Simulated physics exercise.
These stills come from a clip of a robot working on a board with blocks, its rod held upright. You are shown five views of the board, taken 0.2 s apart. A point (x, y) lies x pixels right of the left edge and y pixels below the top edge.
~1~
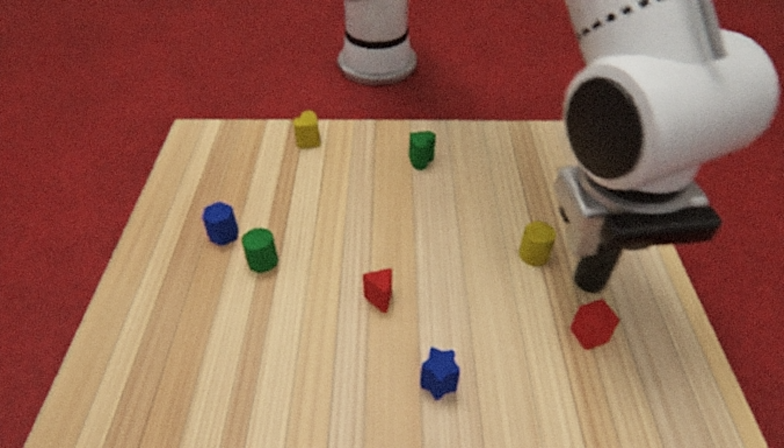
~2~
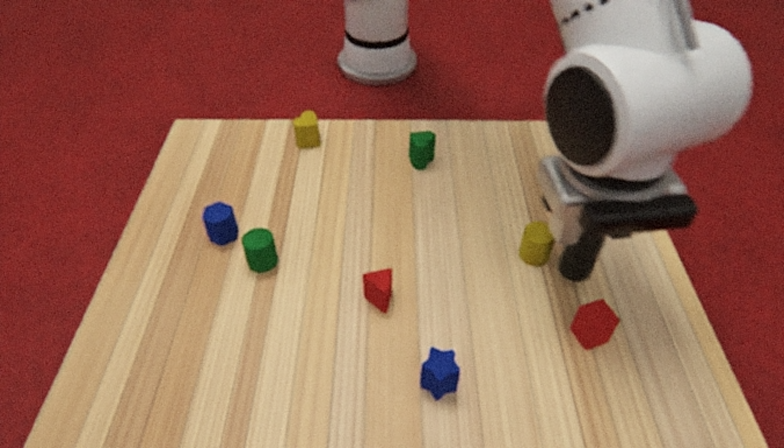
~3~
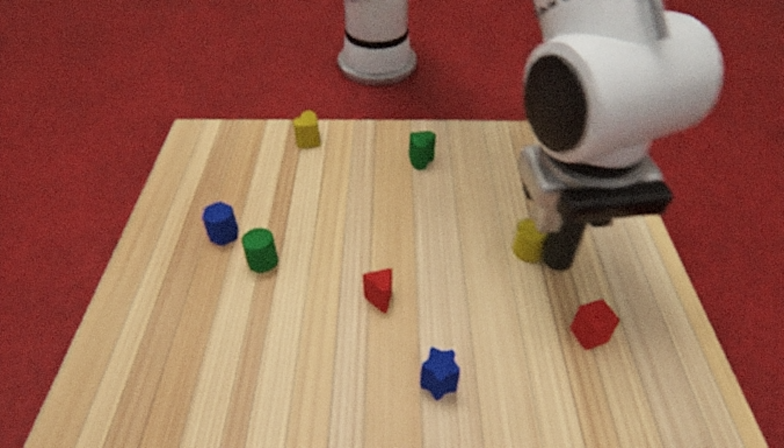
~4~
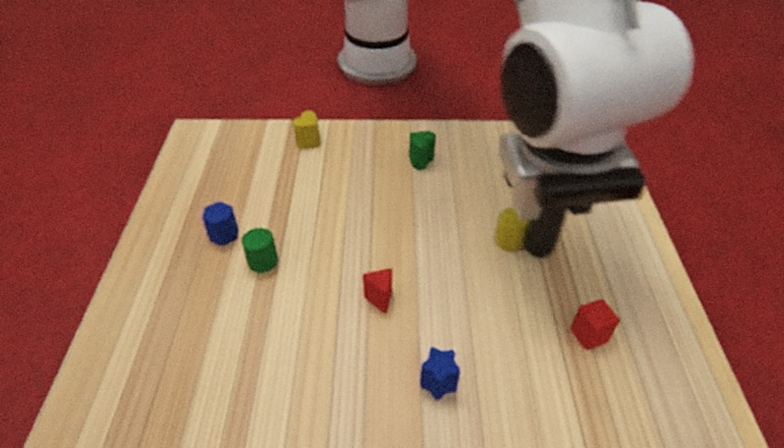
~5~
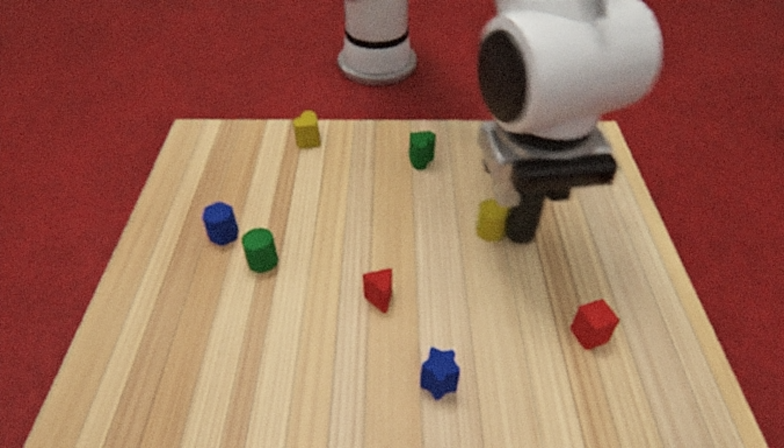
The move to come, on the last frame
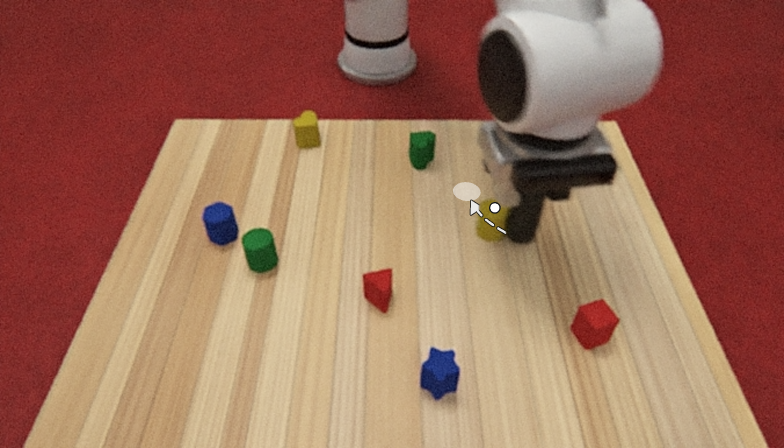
In the video, a robot arm over a wooden board of colored blocks moves its dark rod left and slightly away to the yellow cylinder, then pushes it a short distance the same way while the other blocks stay still.
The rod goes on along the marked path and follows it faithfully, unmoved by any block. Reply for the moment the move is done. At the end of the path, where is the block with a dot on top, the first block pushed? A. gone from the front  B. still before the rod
A (gone from the front)
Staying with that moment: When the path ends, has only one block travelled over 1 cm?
Yes - that is the case.
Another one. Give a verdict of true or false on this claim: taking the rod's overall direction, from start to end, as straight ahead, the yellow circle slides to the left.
That is true.
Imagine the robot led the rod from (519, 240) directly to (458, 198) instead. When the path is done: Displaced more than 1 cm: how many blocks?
My prediction: One block.
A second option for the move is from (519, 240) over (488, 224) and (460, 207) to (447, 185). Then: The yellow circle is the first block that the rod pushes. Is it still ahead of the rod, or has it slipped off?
Answer: Slipped away.
Drawn move, from (519, 240) via (495, 226) and (477, 210), ending at (467, 191); the dot is on the yellow circle.
The first path, step by step. Halfway along, rod (485, 211); yellow circle (458, 194).
At the end, rod (468, 185); green heart block still; yellow circle (452, 191).
